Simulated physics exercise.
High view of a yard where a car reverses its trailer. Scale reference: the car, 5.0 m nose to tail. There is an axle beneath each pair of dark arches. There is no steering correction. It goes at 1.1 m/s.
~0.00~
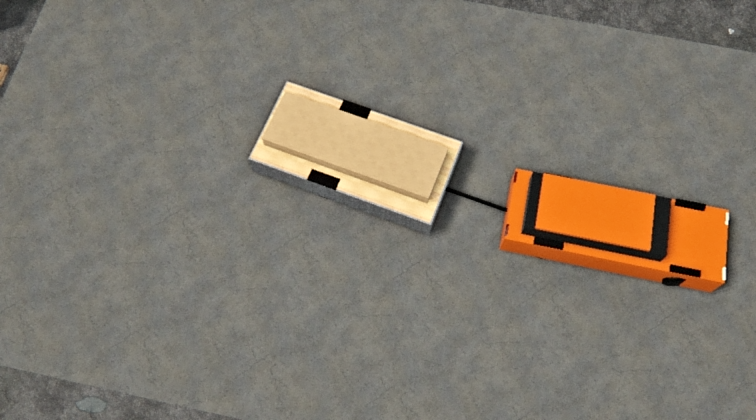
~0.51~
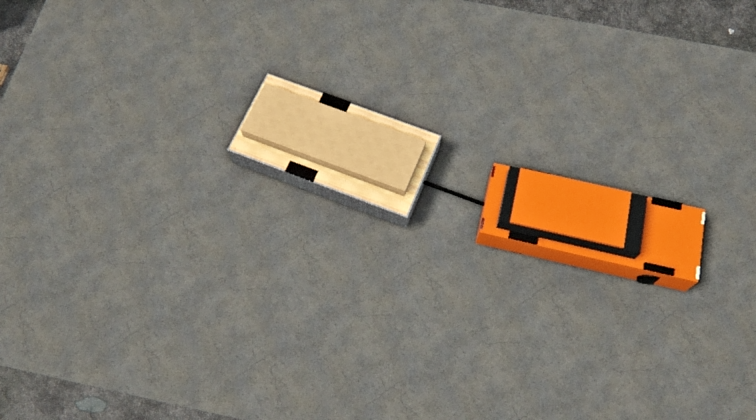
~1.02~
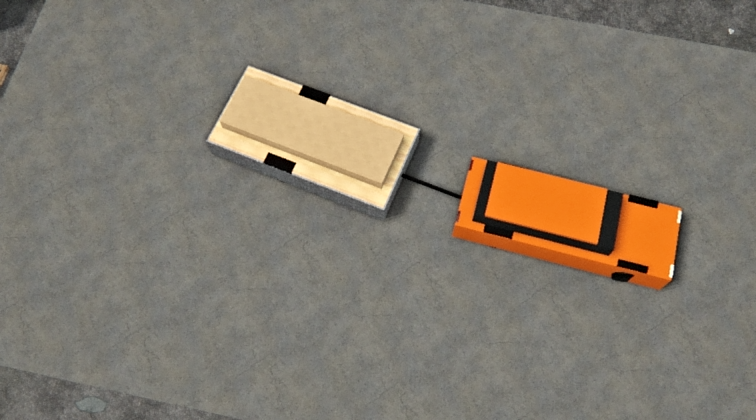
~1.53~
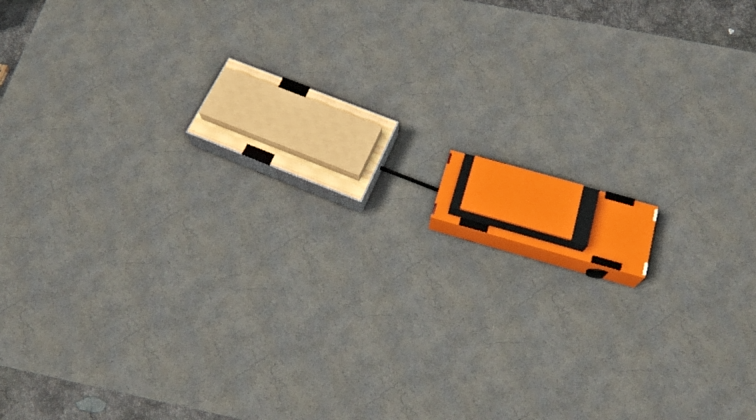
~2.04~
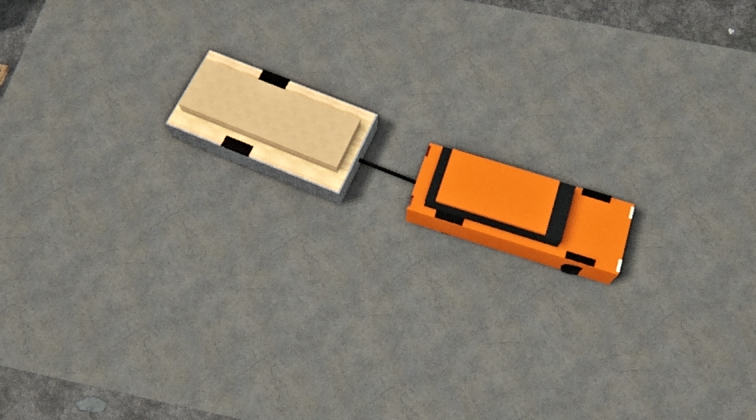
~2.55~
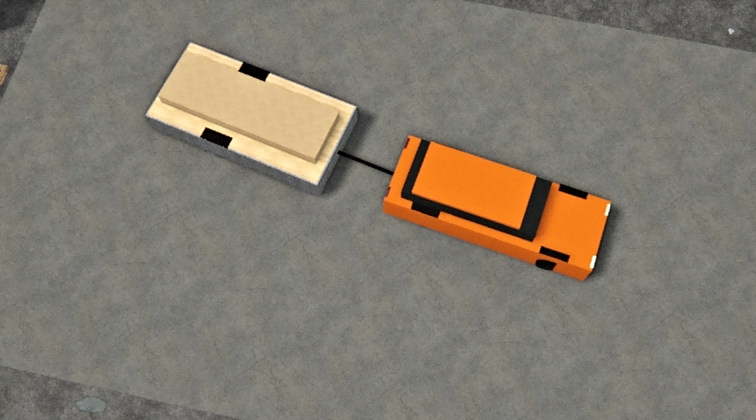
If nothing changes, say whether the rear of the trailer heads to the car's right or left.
It heads to the right.
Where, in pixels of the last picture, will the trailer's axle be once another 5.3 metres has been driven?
The axle is about at (49, 44).
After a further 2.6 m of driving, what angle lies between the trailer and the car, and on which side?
Fold: Approx. 5 deg, right side.
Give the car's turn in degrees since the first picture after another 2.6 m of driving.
Close to 16 degrees in all.
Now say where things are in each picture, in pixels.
Car's middle (625, 218), trailer's axle (340, 144); tail 9° to the car's left; front wheels 9° left, in the first frame.
Car's middle (600, 214), trailer's axle (319, 136); tail 8° to the car's left, in the second frame.
Car's middle (576, 210), trailer's axle (297, 128); tail 7° to the car's left, in the third frame.
Car's middle (551, 205), trailer's axle (277, 120); tail 6° to the car's left, in the fourth frame.
Car's middle (527, 200), trailer's axle (256, 112); tail 5° to the car's left, in the fifth frame.
Car's middle (502, 194), trailer's axle (236, 104); tail 3° to the car's left, in the sixth frame.
By 4.9 s, the tail is 7° to the car's right, the car has turned 16° and the trailer's axle is at (141, 68) of the last picture.
By 7.4 s, the tail is 26° to the car's right, the car has turned 23° and the trailer's axle is at (49, 44) of the last picture.
By 9.8 s, the tail is 59° to the car's right, the car has turned 31° and the trailer's axle is out of the picture; it has jack-knifed.
